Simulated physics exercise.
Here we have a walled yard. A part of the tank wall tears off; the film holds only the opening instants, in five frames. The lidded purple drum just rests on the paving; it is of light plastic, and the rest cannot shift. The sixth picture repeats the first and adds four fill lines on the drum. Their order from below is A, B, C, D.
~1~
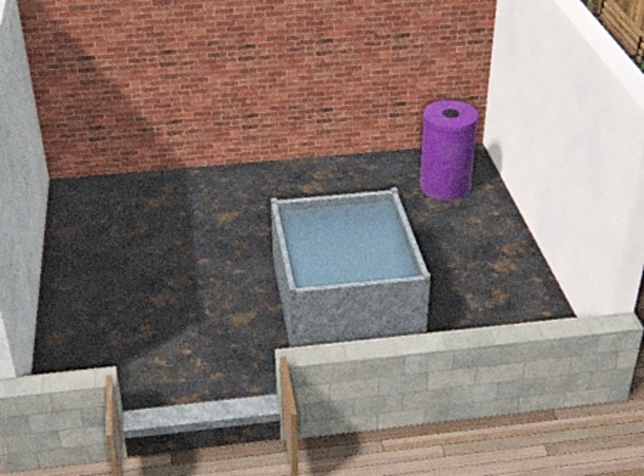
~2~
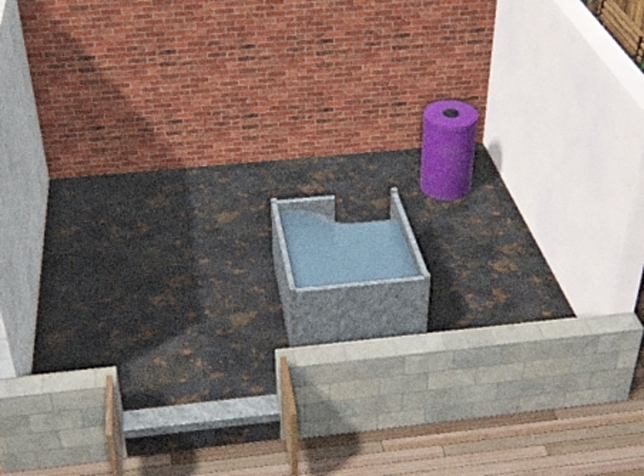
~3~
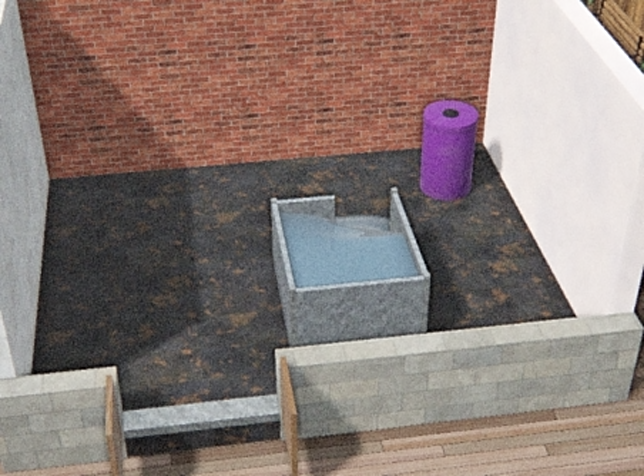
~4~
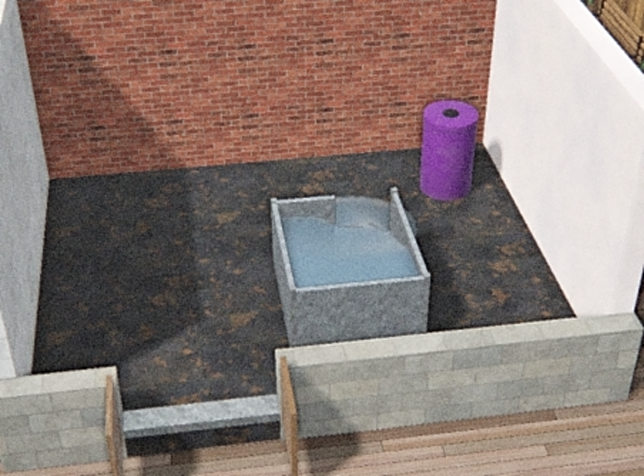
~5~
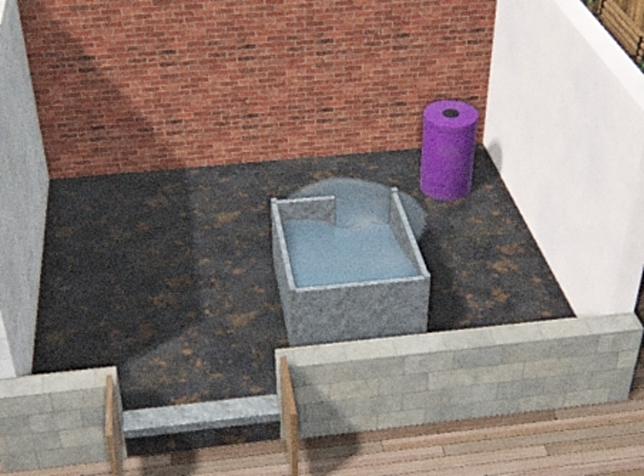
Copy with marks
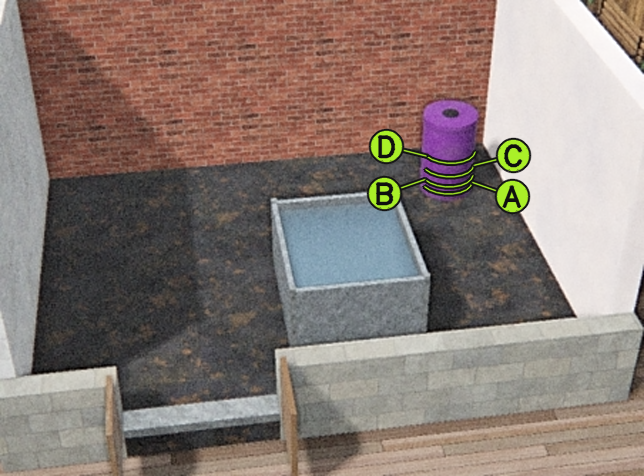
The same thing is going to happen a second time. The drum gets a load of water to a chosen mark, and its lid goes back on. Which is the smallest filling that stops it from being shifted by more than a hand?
B will do.
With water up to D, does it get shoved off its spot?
No, not at all.
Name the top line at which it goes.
A it is.
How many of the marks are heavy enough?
Three of them.
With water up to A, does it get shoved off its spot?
Yes.
On the marked copy, A at (452, 193); B at (453, 186); C at (454, 176); D at (455, 163); from the bottom up A, B, C, D.
For line A, it is pushed about 3 times its own width away.
For line B, it shifts by a finger or two and stays.
For line C, it does not move.
For line D, it does not move.
